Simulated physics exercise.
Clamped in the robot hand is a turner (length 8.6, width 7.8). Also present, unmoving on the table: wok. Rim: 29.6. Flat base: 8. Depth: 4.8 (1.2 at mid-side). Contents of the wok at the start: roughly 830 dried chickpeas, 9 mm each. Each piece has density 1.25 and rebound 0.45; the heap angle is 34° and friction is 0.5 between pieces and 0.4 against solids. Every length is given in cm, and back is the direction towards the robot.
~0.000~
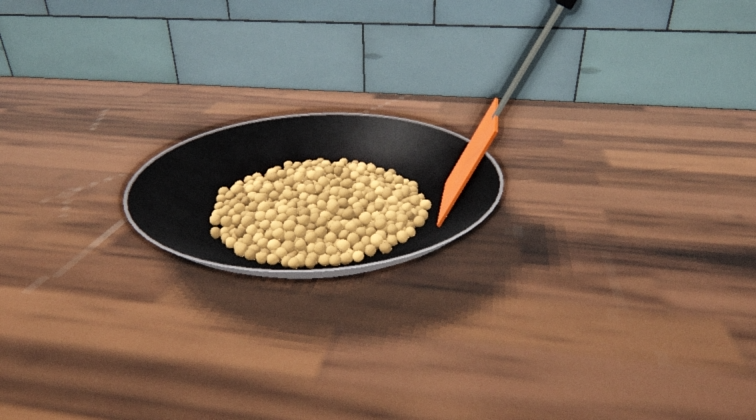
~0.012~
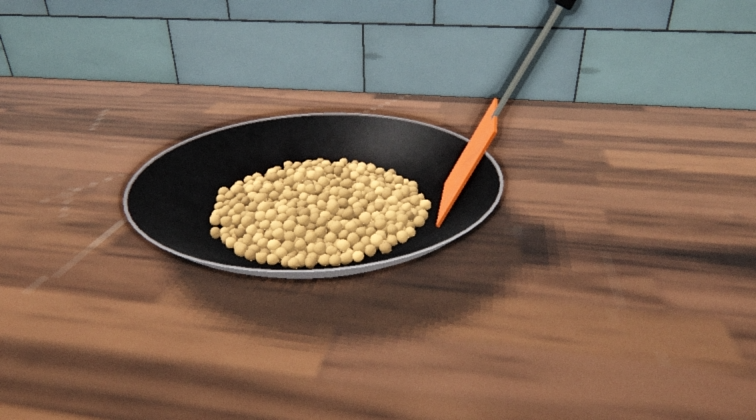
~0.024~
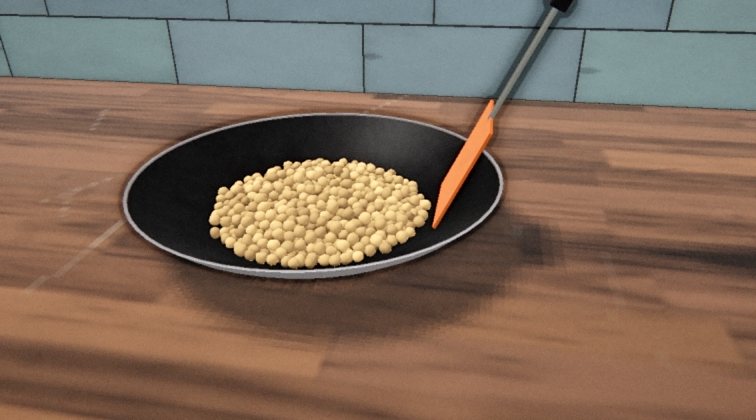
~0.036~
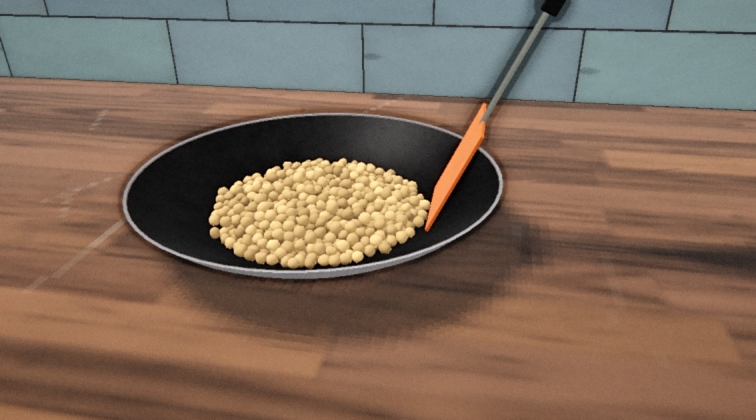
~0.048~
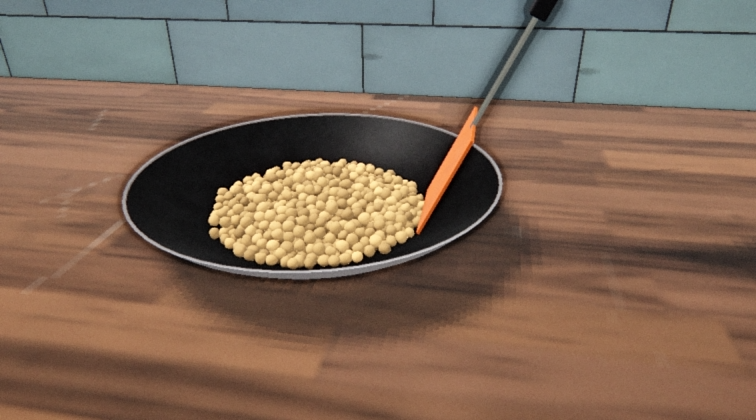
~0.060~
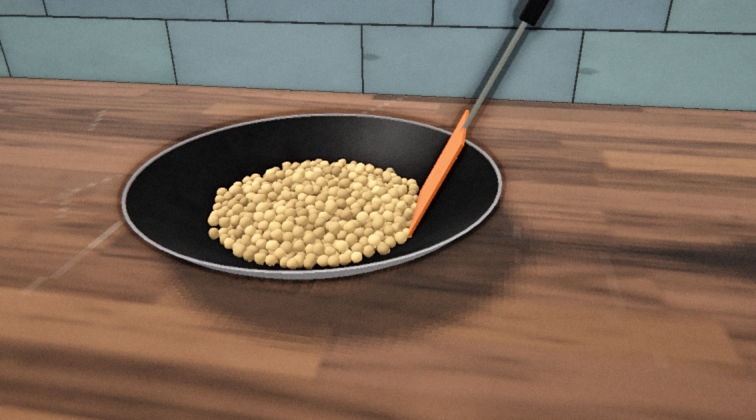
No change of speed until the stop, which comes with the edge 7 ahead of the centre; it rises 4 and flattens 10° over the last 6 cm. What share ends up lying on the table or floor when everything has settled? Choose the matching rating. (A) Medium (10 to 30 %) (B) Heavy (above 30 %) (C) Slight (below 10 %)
Option C: Slight (below 10 %).
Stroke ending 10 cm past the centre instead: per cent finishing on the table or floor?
10 %, roughly.
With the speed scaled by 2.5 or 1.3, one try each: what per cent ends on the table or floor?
Roughly 25 percent for the first try, 5 percent for the second.
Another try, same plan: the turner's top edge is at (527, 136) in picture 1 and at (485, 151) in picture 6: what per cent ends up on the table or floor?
Roughly 5 %.
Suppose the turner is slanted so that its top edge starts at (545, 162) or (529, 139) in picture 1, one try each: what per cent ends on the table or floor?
Roughly 0% and 0%.
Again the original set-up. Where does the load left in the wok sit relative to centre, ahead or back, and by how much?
Some 4.5 cm ahead of the centre.
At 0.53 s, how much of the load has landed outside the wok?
It works out to about 0 in a hundred.
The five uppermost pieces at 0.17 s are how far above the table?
I'd say close to 4 cm on average.
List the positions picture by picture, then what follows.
In the first picture, turner top edge at (497, 114), sloping 65°; upper third of the load around (319, 197), from x 215 to 425, top at y 160; 833 in the wok.
In the second picture, turner top edge at (496, 114), sloping 65°; upper third of the load around (319, 197), from x 215 to 425, top at y 160.
In the third picture, turner top edge at (492, 116), sloping 65°; upper third of the load around (319, 197), from x 215 to 425, top at y 165.
In the fourth picture, turner top edge at (484, 119), sloping 65°; upper third of the load around (319, 197), from x 215 to 425, top at y 165.
In the fifth picture, turner top edge at (475, 123), sloping 65°; upper third of the load around (318, 197), from x 215 to 425, top at y 165.
In the sixth picture, turner top edge at (465, 126), sloping 65°; upper third of the load around (320, 197), from x 215 to 415, top at y 165; 833 in the wok.
After 0.17 s, sloping 65°, highest piece 4 above the table; 833 in the wok.
After 0.27 s, sloping 62°, highest piece 5 above the table; 833 in the wok.
After 0.53 s, sloping 55°, highest piece 6 above the table; 833 in the wok.
After 1.58 s, sloping 55°, highest piece 5 above the table; 833 in the wok.
At rest, 833 in the wok. That is 0 % on the table or floor.
